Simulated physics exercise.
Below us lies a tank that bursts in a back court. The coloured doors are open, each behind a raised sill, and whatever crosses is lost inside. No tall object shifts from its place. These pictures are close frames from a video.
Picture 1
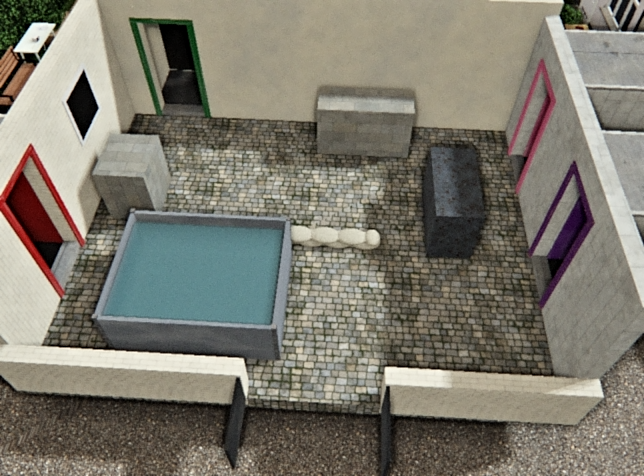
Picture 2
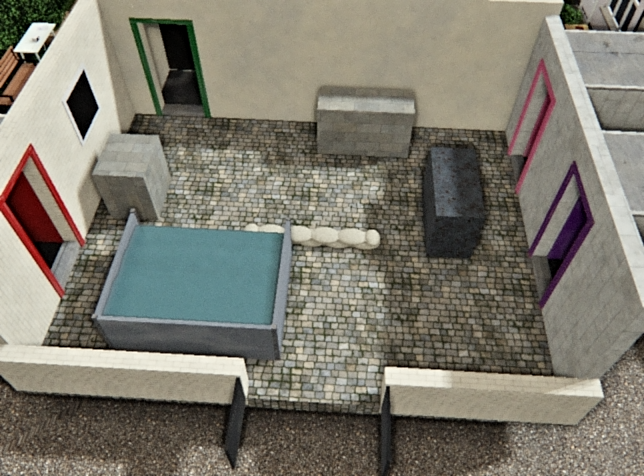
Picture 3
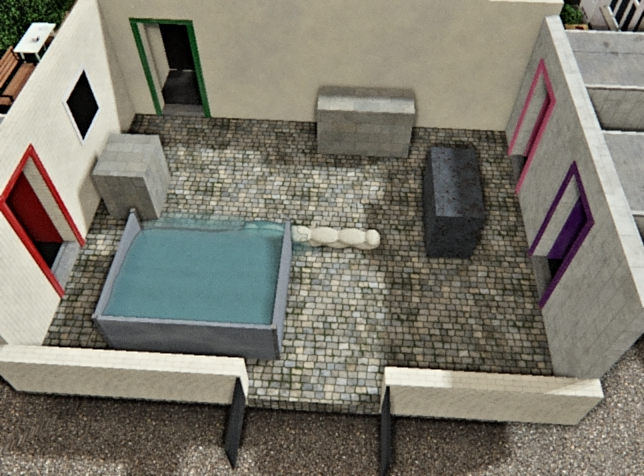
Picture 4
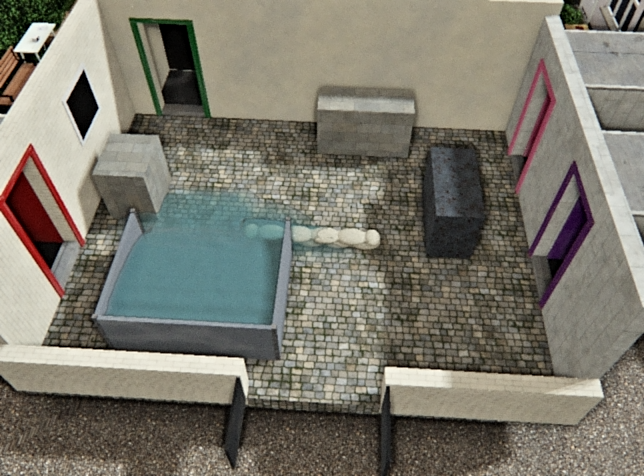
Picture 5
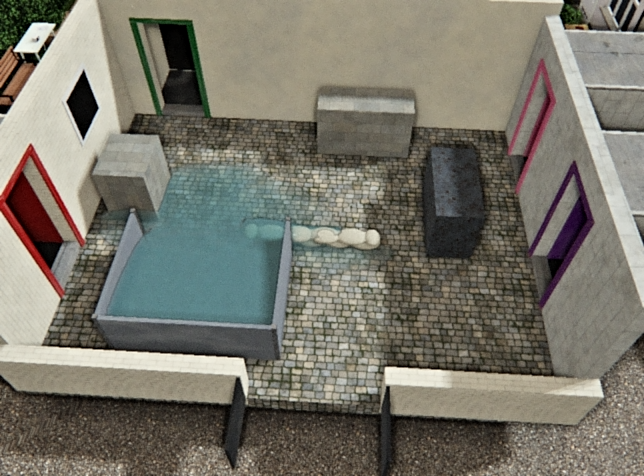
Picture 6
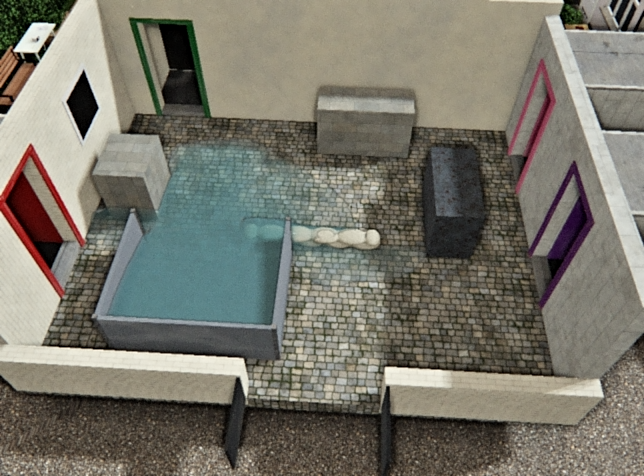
Water pours from the far side of a grey tank and spreads across the paved court.
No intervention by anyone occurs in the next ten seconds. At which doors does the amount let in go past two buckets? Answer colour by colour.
Door by door: The purple door stays at two or fewer; the green door goes past two; the pink door goes past two; the red door stays at two or fewer.
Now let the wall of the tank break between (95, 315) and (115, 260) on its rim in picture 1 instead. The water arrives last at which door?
Answer: The pink door.
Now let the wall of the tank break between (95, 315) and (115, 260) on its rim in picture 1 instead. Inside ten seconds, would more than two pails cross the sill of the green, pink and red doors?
The green door tops the limit, the pink door tops the limit and the red door tops the limit.
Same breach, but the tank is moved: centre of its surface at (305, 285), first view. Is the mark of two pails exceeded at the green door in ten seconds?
Green: Overshoots.
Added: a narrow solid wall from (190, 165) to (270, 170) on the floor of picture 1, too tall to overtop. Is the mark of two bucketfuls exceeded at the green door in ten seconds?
In the end the green door rises above the limit.
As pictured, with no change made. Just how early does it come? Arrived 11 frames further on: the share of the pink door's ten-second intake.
Some 0 per cent.
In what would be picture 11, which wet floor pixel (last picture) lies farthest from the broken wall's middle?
I'd say at around (500, 291).
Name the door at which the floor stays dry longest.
It's the door marked pink.
A moment on, water covers 50 % of the floor; the purple door not reached, the green door over two buckets in, the pink door not reached, the red door wet at the sill, nothing in.
Next, water covers 65 % of the floor; the purple door wet at the sill, nothing in, the green door far over two buckets in, the pink door not reached, the red door wet at the sill, nothing in.
Then, water covers 75 % of the floor; the purple door wet at the sill, nothing in, the green door far over two buckets in, the pink door under two buckets in, the red door wet at the sill, nothing in.
Later, water covers 90 % of the floor; the purple door wet at the sill, nothing in, the green door far over two buckets in, the pink door far over two buckets in, the red door wet at the sill, nothing in.
In the end, water covers 95 % of the floor; the purple door wet at the sill, nothing in, the green door far over two buckets in, the pink door far over two buckets in, the red door wet at the sill, nothing in.
